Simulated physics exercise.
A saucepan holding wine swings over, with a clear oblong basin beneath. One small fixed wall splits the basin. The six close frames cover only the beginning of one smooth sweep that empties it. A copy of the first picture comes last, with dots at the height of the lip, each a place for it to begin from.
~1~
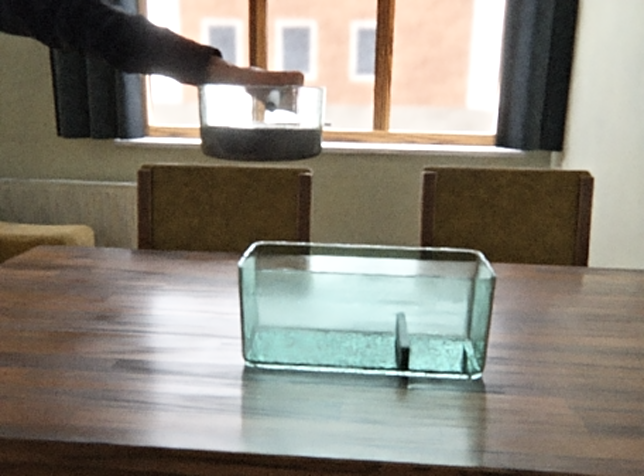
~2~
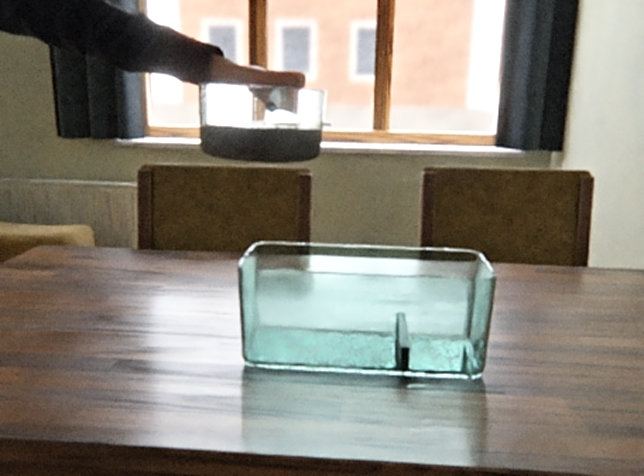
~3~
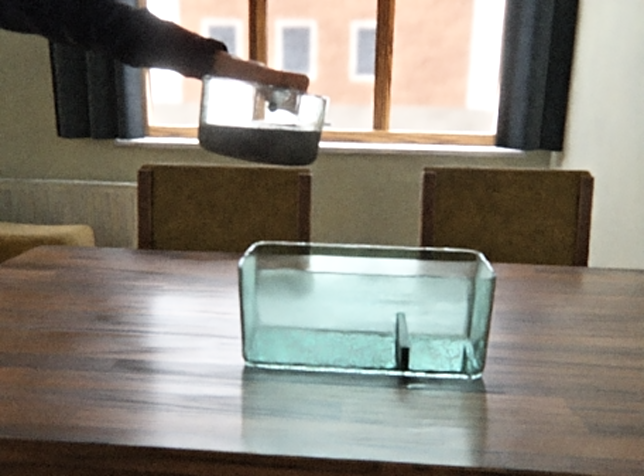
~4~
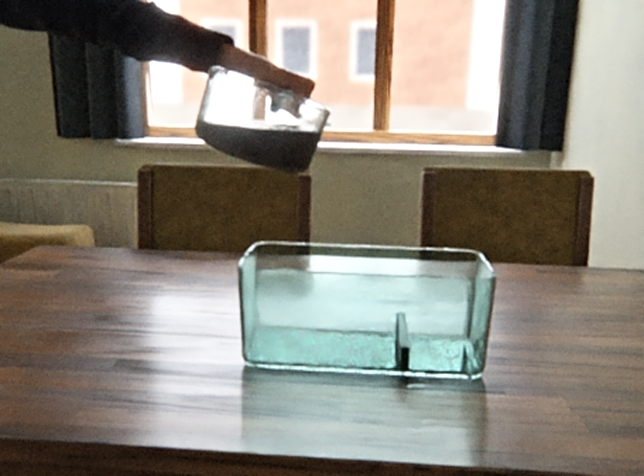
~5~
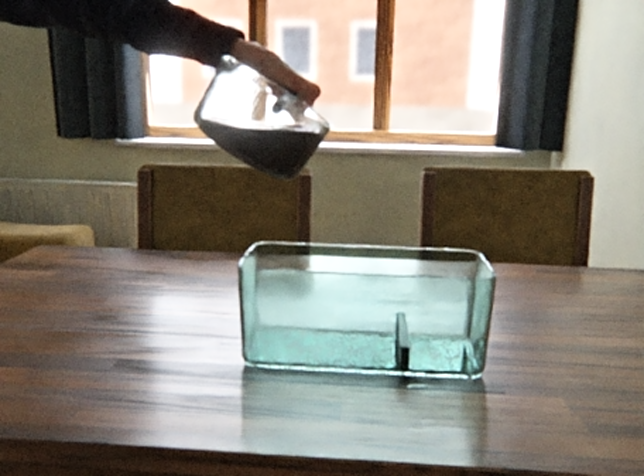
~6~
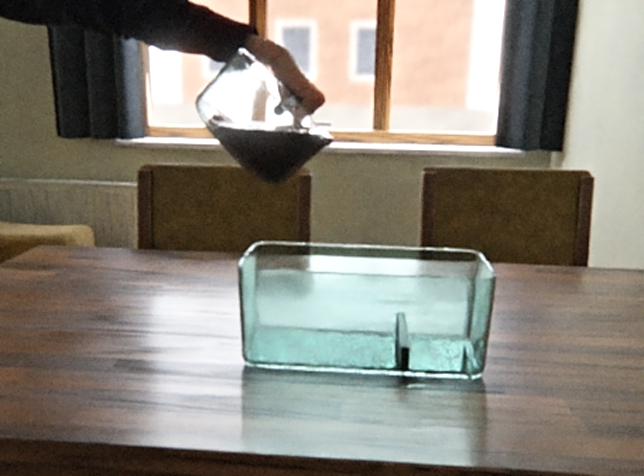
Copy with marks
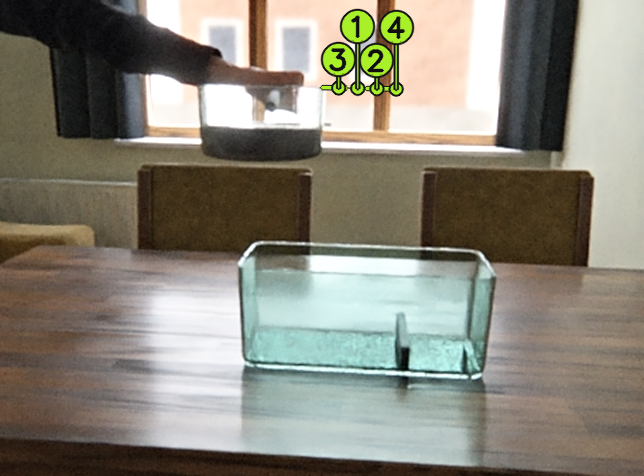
A clear pan of dark liquid hangs from a hand reaching in from the left, seen from across a wooden table in a room with a bright window. Below it sits a greenish, clear oblong basin with a low dark divider right of centre, and two brown chairs stand behind. The hand tilts the pan steadily rightward, slowly then more steeply, until liquid reaches its lowered rim, while the camera stays still.
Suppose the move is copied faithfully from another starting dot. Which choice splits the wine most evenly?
I would pick dot 2.
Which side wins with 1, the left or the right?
More ends on the left.
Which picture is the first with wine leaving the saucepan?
Picture 6.
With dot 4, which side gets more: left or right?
The right side.
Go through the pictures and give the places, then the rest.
The first picture shows upright, lip at (322, 87); basin from (242, 362) to (484, 375); top of the wall at (403, 328); nothing has left yet.
The second picture shows tipped about 2°, lip at (323, 90); nothing has left yet.
The third picture shows tipped about 9°, lip at (326, 97); nothing has left yet.
The fourth picture shows tipped about 19°, lip at (329, 109); nothing has left yet.
The fifth picture shows tipped about 32°, lip at (330, 125); nothing has left yet.
The sixth picture shows tipped about 46°, lip at (326, 142); wine is over the lip, down to (326, 142).
On the marked copy, 1 at (357, 88); 2 at (376, 88); 3 at (338, 87); 4 at (396, 89).
With 1, about 75 % ends left of the wall and 24 % right of it.
With 2, about 46 % ends left of the wall and 53 % right of it.
With 3, about 91 % ends left of the wall and 7 % right of it.
With 4, about 30 % ends left of the wall and 69 % right of it.
